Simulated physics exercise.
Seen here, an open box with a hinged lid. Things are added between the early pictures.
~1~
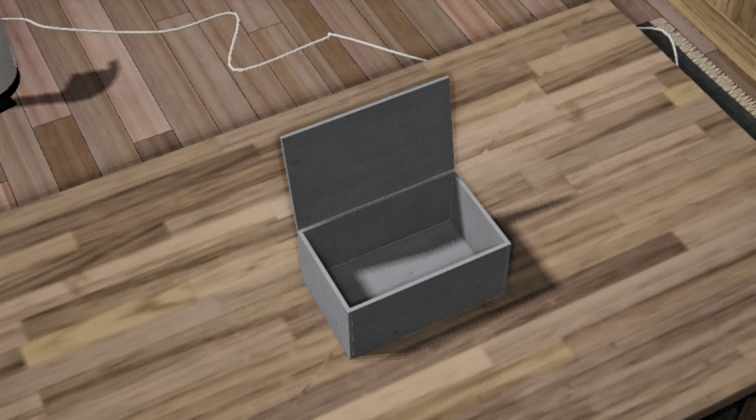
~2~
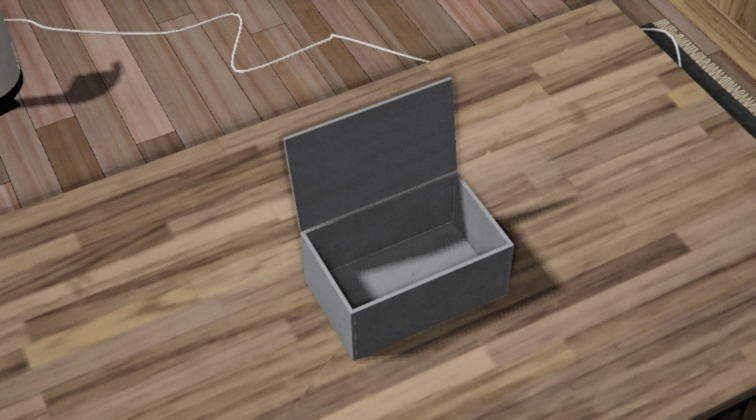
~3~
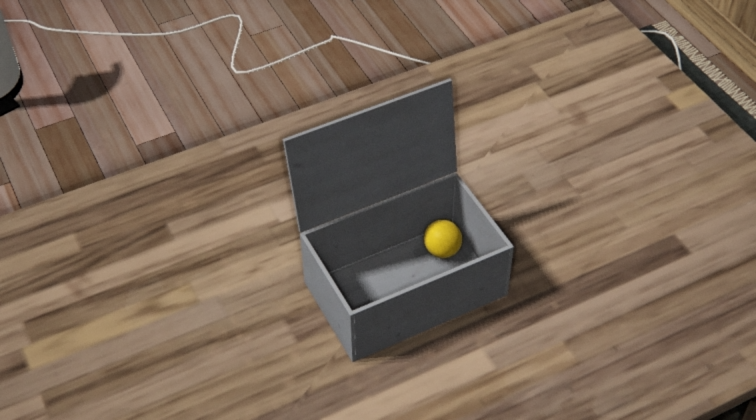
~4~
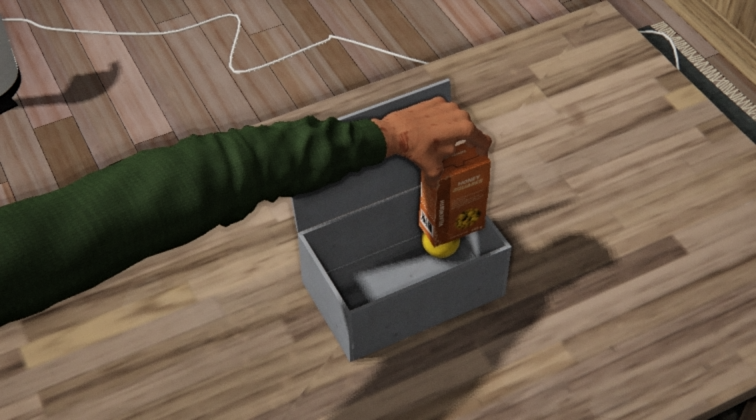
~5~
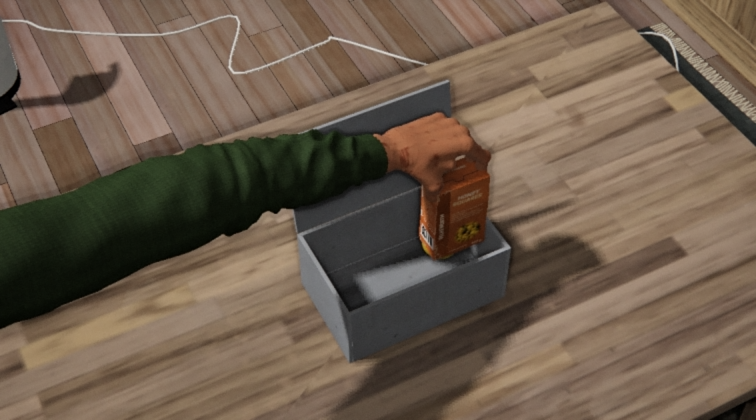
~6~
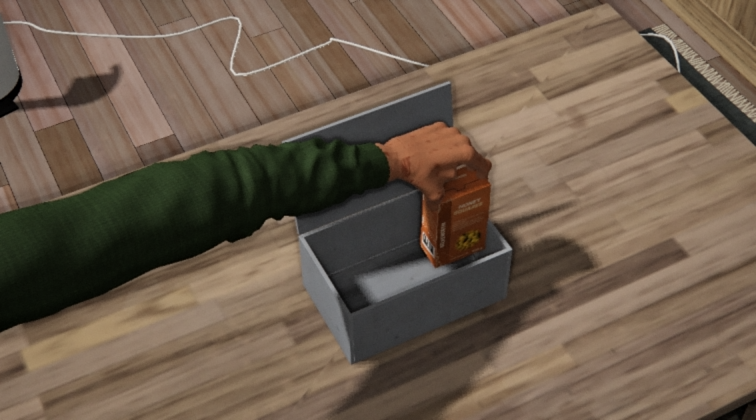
A yellow lemon appears in the open gray box, then a hand lowers an orange carton inside.
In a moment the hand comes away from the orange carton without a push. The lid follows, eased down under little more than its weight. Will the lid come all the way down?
It is held up.
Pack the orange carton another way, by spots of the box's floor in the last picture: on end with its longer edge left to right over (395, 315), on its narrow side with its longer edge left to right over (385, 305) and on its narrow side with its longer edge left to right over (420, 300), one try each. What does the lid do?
First try: It is held up; second try: It closes; third try: It closes.
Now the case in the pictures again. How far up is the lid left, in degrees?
Some 20° above the rim.
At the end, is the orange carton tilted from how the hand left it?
It keeps its pose.
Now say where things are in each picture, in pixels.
The last thing is not in view yet, in the first picture.
The last thing is not in view yet, in the second picture.
The last thing is not in view yet; yellow lemon (443, 239), in the third picture.
Still above its spot; orange carton (454, 194), in the fourth picture.
Still above its spot; orange carton (454, 208), in the fifth picture.
Put in, still held; orange carton (455, 217), in the sixth picture.
Then, 0.50 s past the last view, orange carton displaced about its own width near (461, 262).
Then, 1.50 s past the last view, lid 65° above the rim; orange carton displaced about its own width near (461, 262).
Then, 1.80 s past the last view, lid 36° above the rim; orange carton displaced about its own width near (461, 262).
Then, 3.50 s past the last view, lid 20° above the rim; orange carton displaced about its own width near (460, 262).
Finally, lid 19° above the rim; moved from the start, orange carton; yellow lemon still in place. Final places as the last picture's camera would see them, orange carton near (460, 262).
